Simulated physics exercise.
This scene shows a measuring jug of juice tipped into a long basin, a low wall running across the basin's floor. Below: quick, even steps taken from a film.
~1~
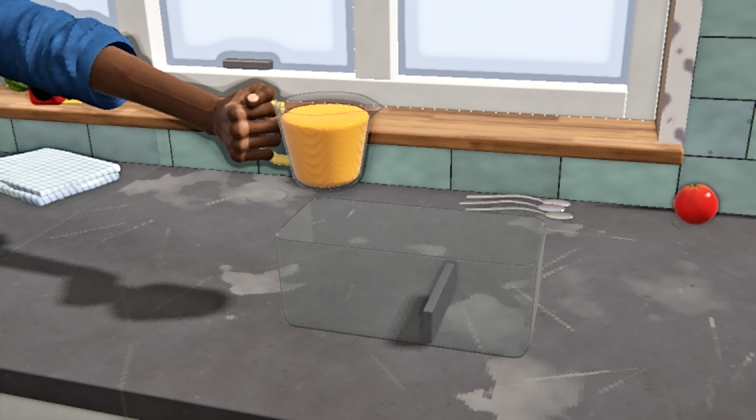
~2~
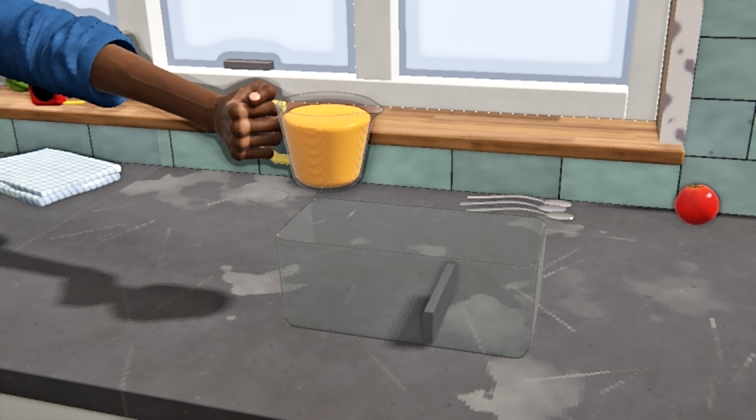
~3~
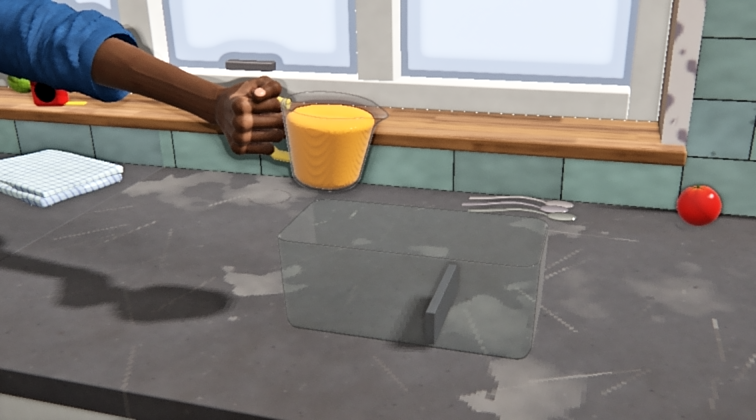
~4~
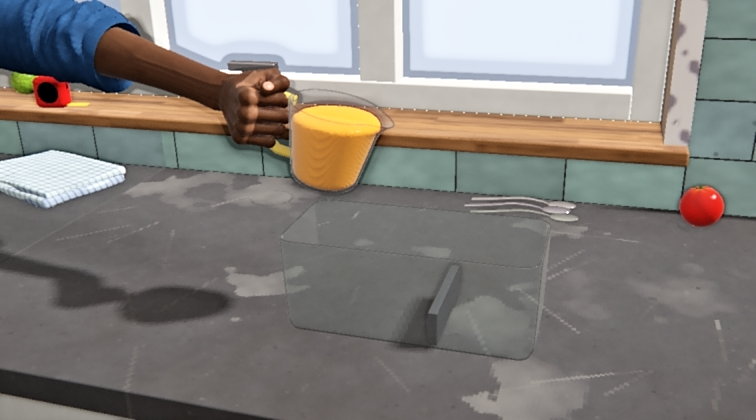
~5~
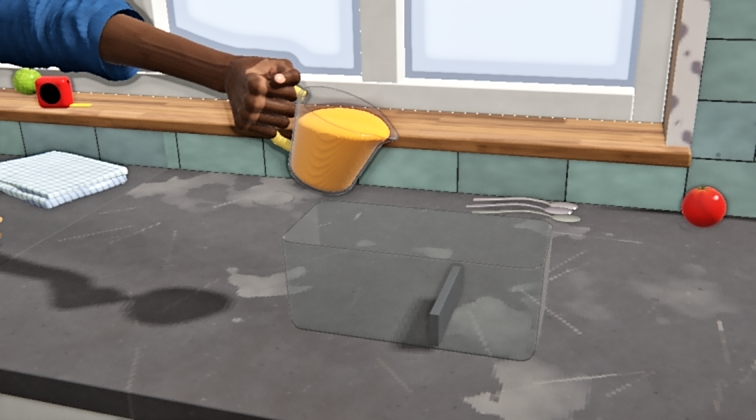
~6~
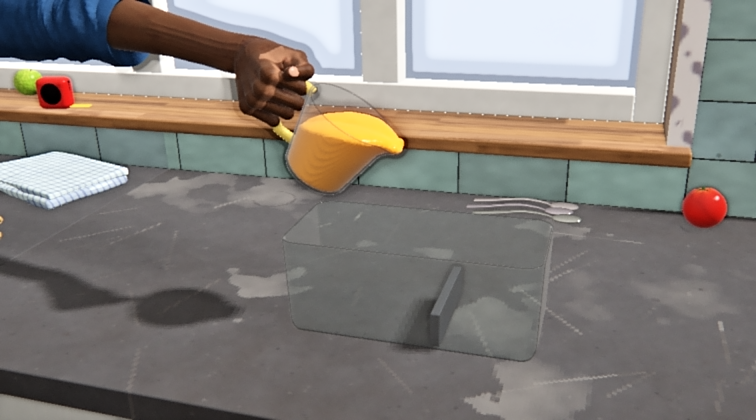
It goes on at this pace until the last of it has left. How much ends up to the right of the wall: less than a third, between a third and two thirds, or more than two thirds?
Well, the amount right of the wall falls short of a third.
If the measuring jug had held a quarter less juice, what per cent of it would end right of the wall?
Roughly 10 in a hundred.
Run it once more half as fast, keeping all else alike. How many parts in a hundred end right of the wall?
Somewhere near 20 percent.
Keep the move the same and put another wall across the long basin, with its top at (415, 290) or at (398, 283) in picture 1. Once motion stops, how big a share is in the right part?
My guess is some 45 percent the first time and some 70 percent the second.
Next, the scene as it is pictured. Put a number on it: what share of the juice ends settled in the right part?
Share: Roughly 15 %.
A moment on, the measuring jug is tipped right over and 33 per cent is still to pour, 39 is left of the wall and 7 right of it.
Next, the measuring jug is tipped right over and 3 per cent is still to pour, 84 is left of the wall and 8 right of it.
Then the measuring jug is tipped right over and 0 per cent is still to pour, 85 is left of the wall and 13 right of it.
Later the measuring jug is tipped right over and 0 per cent is still to pour, 86 is left of the wall and 13 right of it.
Finally, 85 per cent lies left of the wall, 13 right of it and 2 outside.
